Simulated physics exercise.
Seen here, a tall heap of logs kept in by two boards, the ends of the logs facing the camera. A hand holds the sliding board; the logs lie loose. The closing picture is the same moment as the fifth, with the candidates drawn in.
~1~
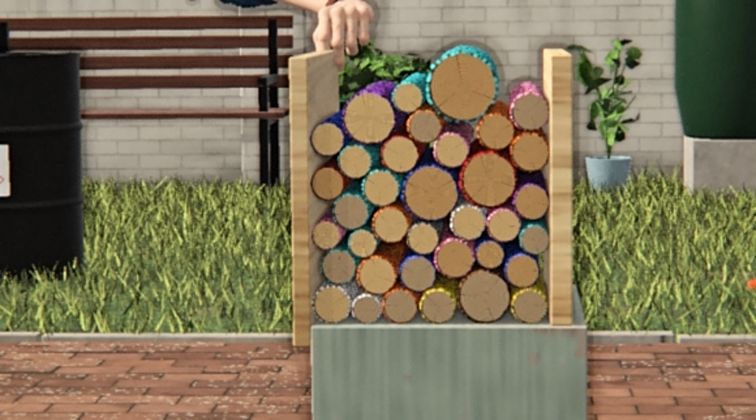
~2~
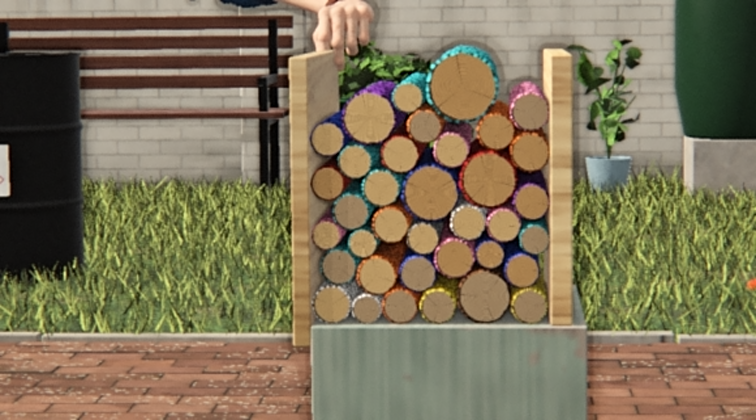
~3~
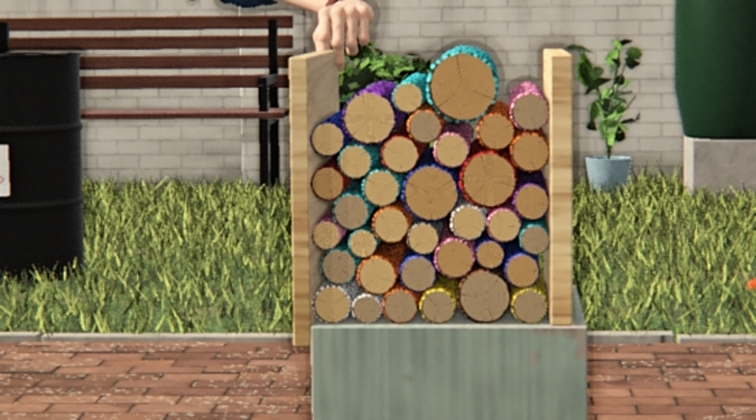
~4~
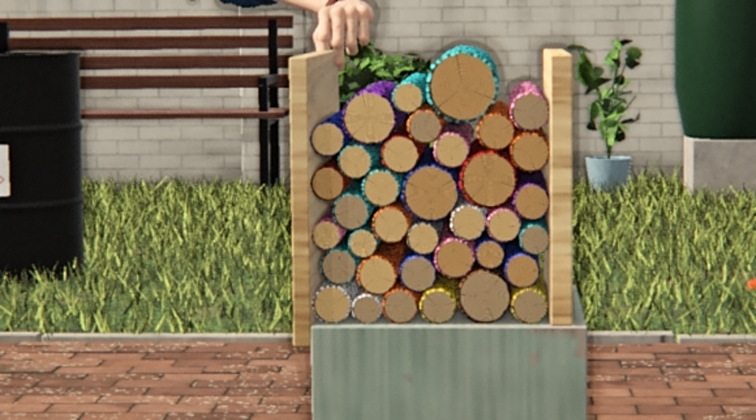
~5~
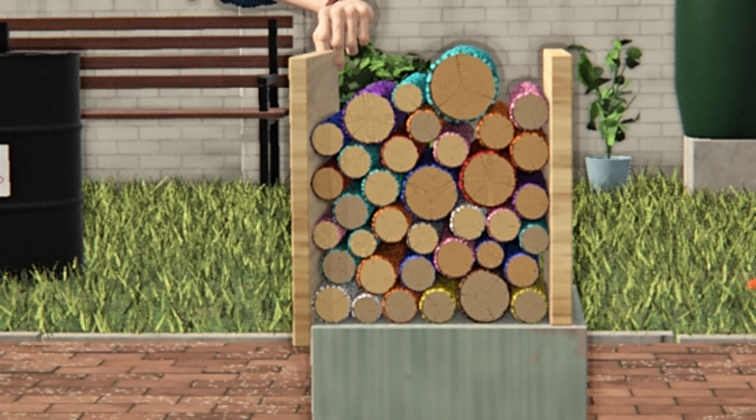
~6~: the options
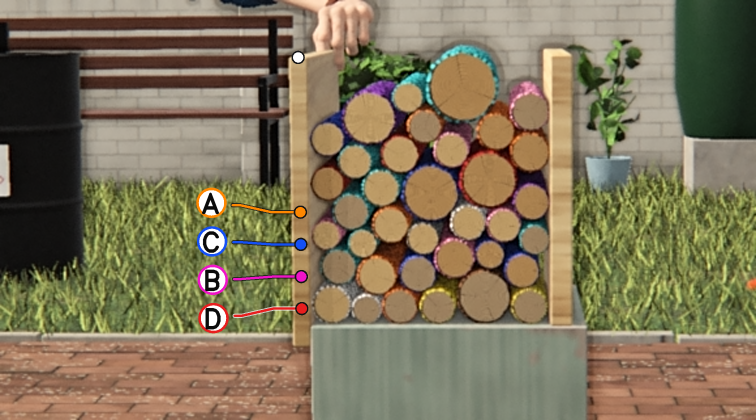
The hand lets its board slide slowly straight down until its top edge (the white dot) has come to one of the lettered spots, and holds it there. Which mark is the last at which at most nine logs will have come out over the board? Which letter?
Mark C is as low as it can go.
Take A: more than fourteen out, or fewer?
Fewer than fourteen.
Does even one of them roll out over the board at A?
Yes.
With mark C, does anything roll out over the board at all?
Yes.
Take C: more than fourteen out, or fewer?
At C, fewer than fourteen.
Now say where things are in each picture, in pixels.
In the first frame, a log (355, 162); a log (496, 132); a log (407, 97).
In the second frame, a log (407, 97); side board (318, 187).
In the third frame, a log (332, 305); a log (530, 306).
In the fourth frame, a log (455, 258); a log (391, 225).
In the fifth frame, a log (430, 194); a log (355, 162); a log (496, 132).
On the marked copy, A at (301, 212); B at (302, 276); C at (301, 244); D at (302, 308); the white dot at (298, 58).
Following C. Soon after the start, top of the board (309, 137).
Later, top of the board (310, 226).
In the end, top of the board (310, 243), about six out over the board.
As for the rest, A two out over the board; B more than nine out over the board; D more than nine out over the board.
